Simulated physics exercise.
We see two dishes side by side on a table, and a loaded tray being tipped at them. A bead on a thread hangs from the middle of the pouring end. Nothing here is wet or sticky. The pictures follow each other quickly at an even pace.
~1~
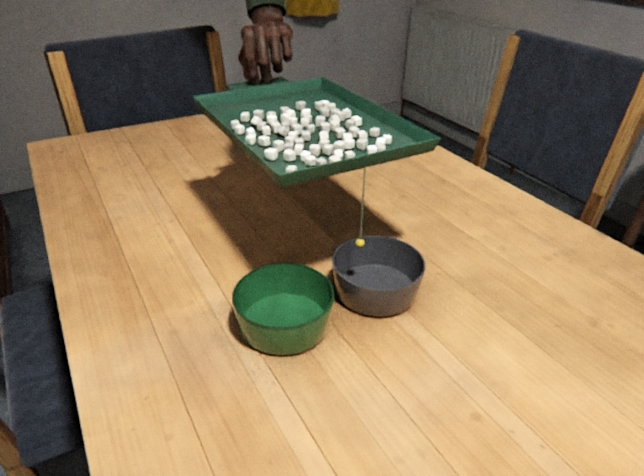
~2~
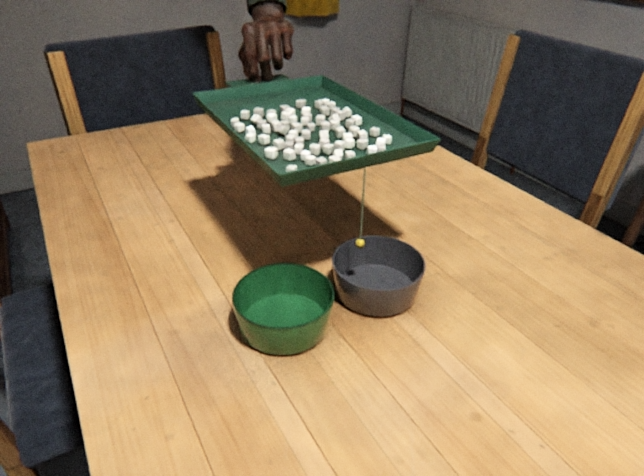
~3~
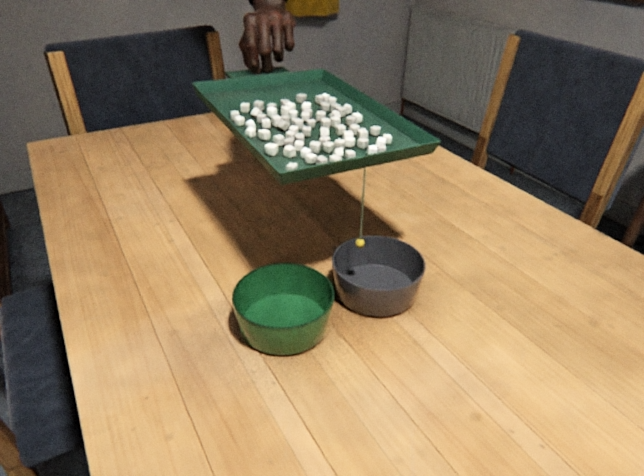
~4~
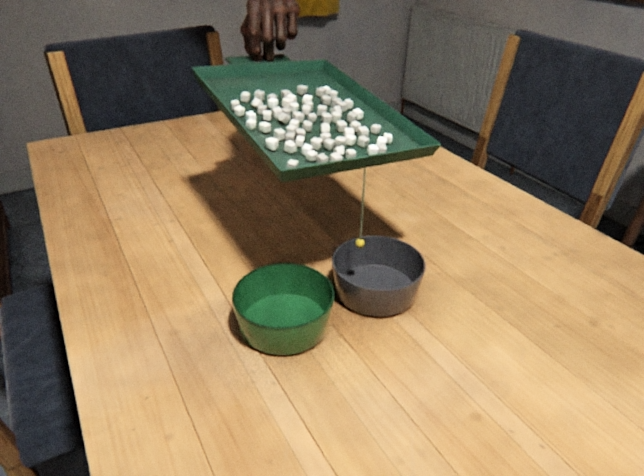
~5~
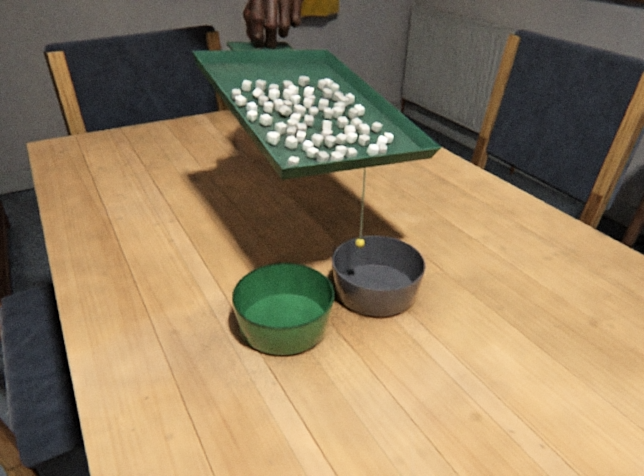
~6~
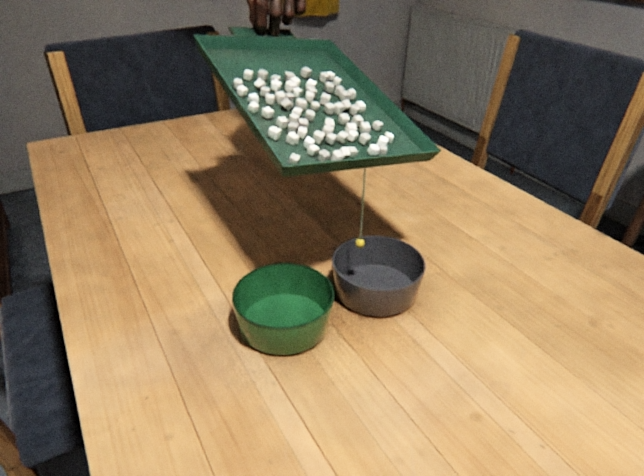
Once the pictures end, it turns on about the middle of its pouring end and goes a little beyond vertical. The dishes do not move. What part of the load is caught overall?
In the dishes lies under half of it.
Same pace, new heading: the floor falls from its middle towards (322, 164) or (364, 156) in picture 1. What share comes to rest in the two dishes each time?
Near 70 % and 20 %.
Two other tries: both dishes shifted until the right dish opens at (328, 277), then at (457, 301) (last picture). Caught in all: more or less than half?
In turn: Under half; below a half.
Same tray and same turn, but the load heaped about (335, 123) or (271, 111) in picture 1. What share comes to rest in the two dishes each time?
About 20 and 30 per cent.
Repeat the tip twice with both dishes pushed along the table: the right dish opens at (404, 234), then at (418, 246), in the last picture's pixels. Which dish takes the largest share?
The first try: The right one. The second: The dish on the right.
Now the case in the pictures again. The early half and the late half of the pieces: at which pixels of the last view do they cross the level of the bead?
Early half (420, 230), late half (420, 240).
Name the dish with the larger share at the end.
That is the right dish.
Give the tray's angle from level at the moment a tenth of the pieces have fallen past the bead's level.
Around 110° of tilt.
Shortly afterwards, tray tipped steeply; all but a few on the tray; only a few in the air.
Next, tray tipped right over; all but a few on the tray; only a few outside both.
Some moments later, tray tipped past a quarter turn; near a quarter in the right dish; near two thirds outside both.
In the end, tray tipped past a quarter turn; none at all in the left dish; near a quarter in the right dish; near two thirds outside both.
